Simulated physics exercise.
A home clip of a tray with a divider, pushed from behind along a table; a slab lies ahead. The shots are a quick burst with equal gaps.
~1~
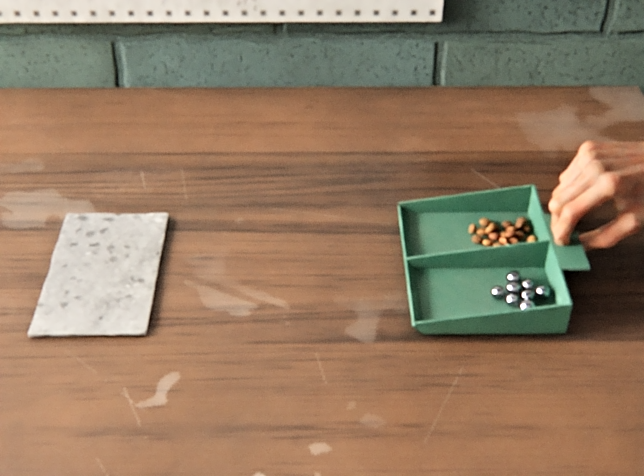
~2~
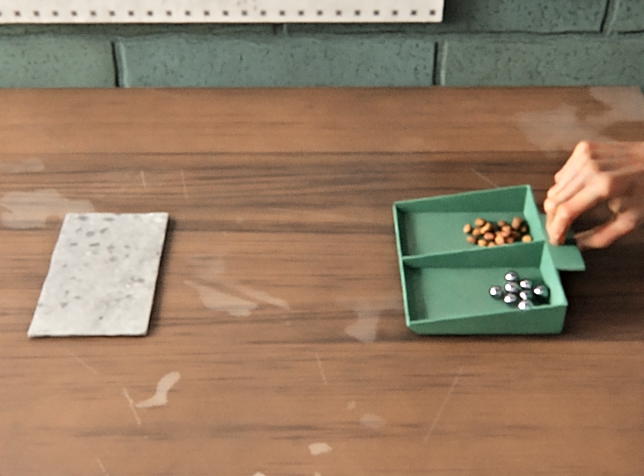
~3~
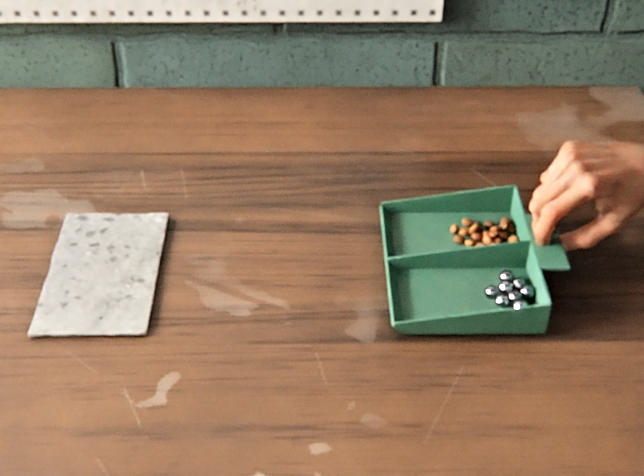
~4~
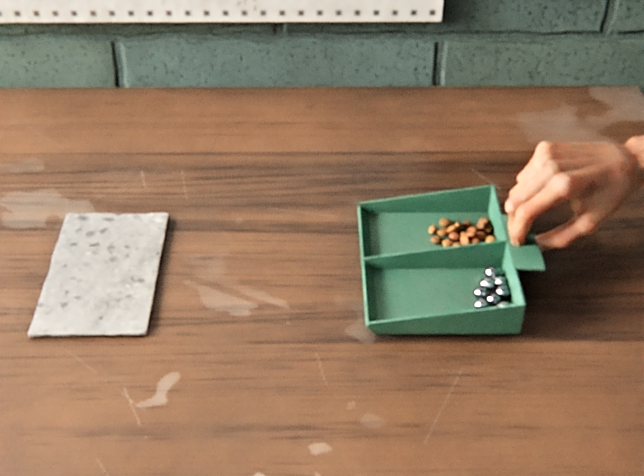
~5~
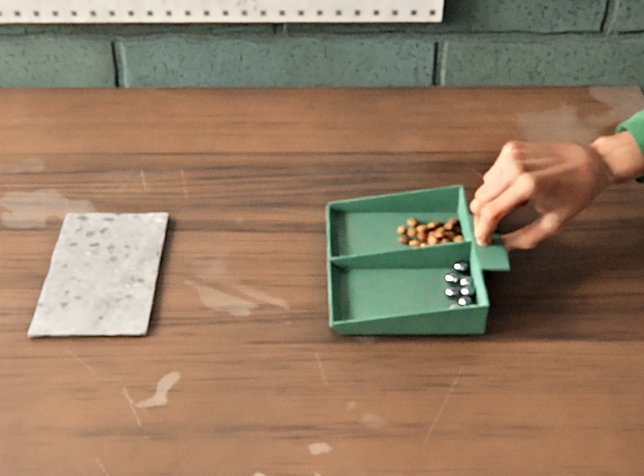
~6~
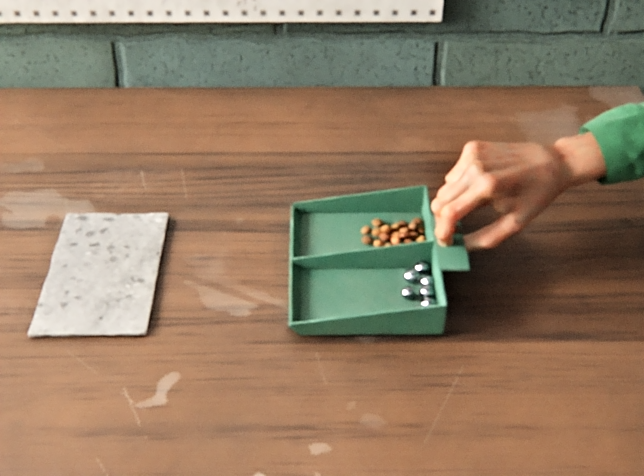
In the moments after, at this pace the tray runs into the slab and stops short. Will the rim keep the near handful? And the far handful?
Near handful: It sends some over the front rim. Far handful: It stays in the tray.
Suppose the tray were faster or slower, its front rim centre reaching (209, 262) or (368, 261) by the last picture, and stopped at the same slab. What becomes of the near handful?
One: It partly spills out. Two: It is held by the rim.
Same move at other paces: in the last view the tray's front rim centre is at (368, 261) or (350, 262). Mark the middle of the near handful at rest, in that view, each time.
First near (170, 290), then near (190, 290).
Then, 0.10 s later than the last frame, tray still sliding, front rim near (224, 262); near handful all inside; far handful all inside.
Then, 0.29 s later than the last frame, tray stopped at the slab; near handful all inside, moved towards the front rim; far handful all inside, moved towards the front rim.
Then, 0.50 s later than the last frame, tray stopped at the slab; near handful roughly half out of the tray; far handful all inside, moved towards the front rim.
When it is over, tray stopped at the slab; near handful roughly half out of the tray; far handful all inside, moved towards the front rim.
